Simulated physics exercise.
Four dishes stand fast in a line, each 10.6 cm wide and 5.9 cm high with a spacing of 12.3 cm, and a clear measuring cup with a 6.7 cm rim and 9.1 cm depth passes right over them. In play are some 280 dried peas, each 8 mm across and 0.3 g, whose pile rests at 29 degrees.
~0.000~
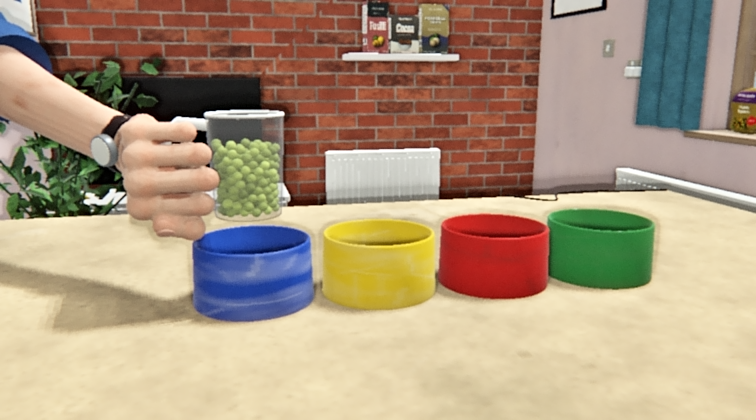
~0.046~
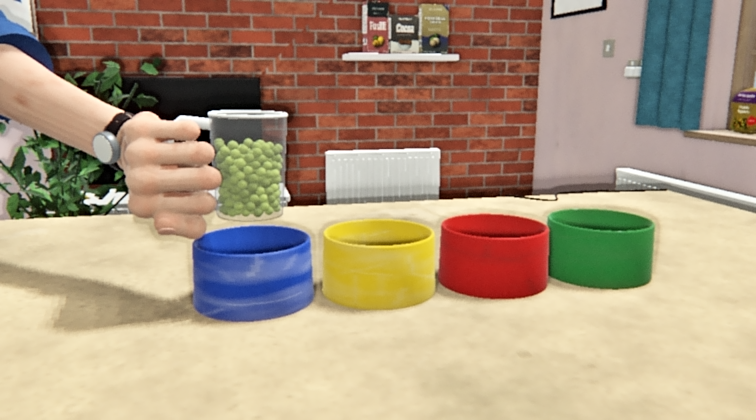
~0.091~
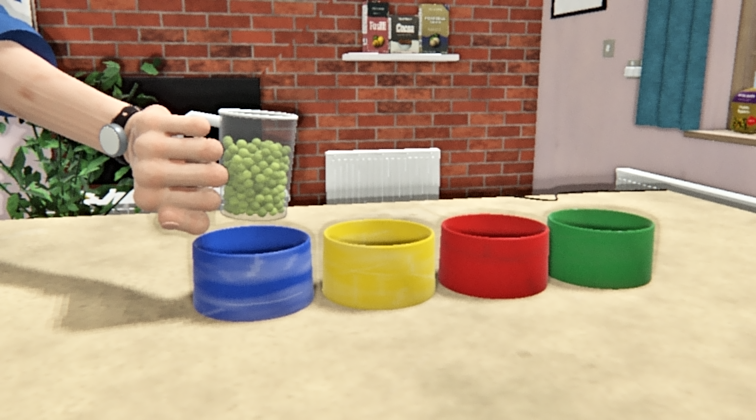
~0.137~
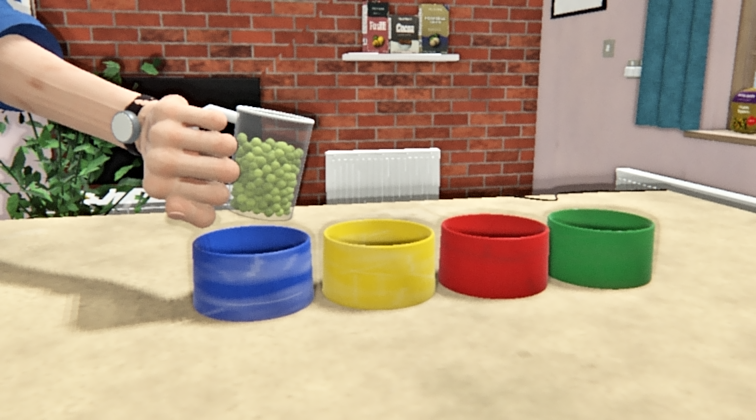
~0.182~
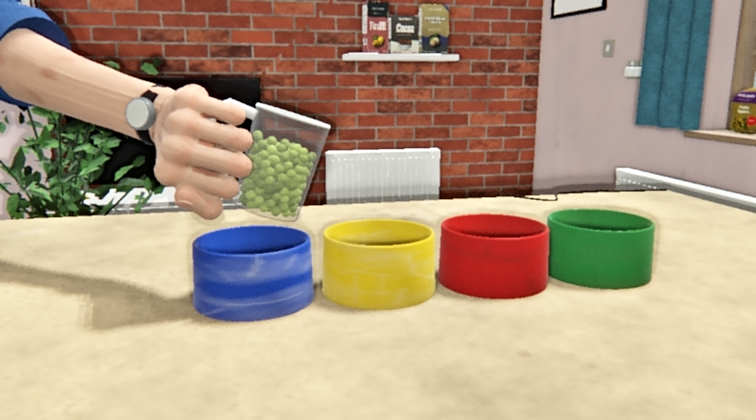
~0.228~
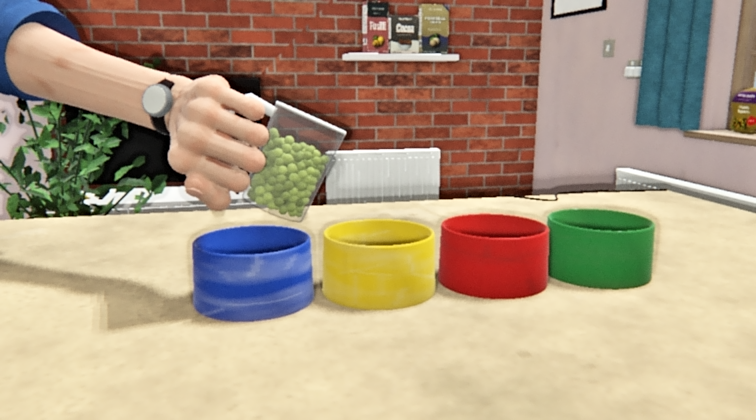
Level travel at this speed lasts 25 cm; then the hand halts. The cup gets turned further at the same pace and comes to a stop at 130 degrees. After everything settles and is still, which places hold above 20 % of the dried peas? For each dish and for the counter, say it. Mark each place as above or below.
Marks: Red dish above, blue dish below, green dish below, yellow dish below, counter below.
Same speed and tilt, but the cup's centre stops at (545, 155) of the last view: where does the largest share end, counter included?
The winner: Red.
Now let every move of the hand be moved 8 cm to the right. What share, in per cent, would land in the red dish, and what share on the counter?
The red one would get 0 and the counter 0.
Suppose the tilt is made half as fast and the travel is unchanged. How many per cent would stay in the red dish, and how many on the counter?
Then the red dish would get 50 and the counter 40.
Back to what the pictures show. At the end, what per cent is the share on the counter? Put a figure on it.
Close to 5 %, more or less.
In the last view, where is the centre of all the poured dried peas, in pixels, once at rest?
Somewhere near (505, 264) in the last picture.
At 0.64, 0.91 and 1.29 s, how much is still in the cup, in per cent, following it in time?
At the three moments: 100, 70 and 0 percent.
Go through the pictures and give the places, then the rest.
Cup at (247, 165), tilt 0 degrees, lip at (282, 114), moved 0.0 cm; middle of the pieces at (252, 181); blue dish at (252, 240); yellow dish at (379, 233); red dish at (494, 226); green dish at (600, 220), in the first picture.
Cup at (249, 165), tilt 1 degrees, lip at (286, 115), moved 0.2 cm; middle of the pieces at (254, 181), in the second picture.
Cup at (256, 165), tilt 5 degrees, lip at (296, 117), moved 0.8 cm; middle of the pieces at (260, 181), in the third picture.
Cup at (268, 164), tilt 11 degrees, lip at (312, 122), moved 1.9 cm; middle of the pieces at (269, 181), in the fourth picture.
Cup at (280, 164), tilt 18 degrees, lip at (328, 127), moved 3.0 cm; middle of the pieces at (279, 180), in the fifth picture.
Cup at (292, 164), tilt 25 degrees, lip at (344, 133), moved 4.1 cm; middle of the pieces at (289, 180); blue dish at (252, 240); yellow dish at (379, 233); red dish at (494, 226); green dish at (600, 220). Its pace works out near 145 degrees a second; the hand travels 24 cm a second, in the sixth picture.
After 0.64 s, tilt 85 degrees; cup holds 100 %.
After 0.91 s, tilt 124 degrees; cup holds 70 %, red 30 %.
After 1.29 s, tilt 130 degrees; cup holds 0 %, red 90 %.
By 1.9 s all is still; red 90 %, blue 0 %, green 0 %, yellow 0 %, counter 5 %.
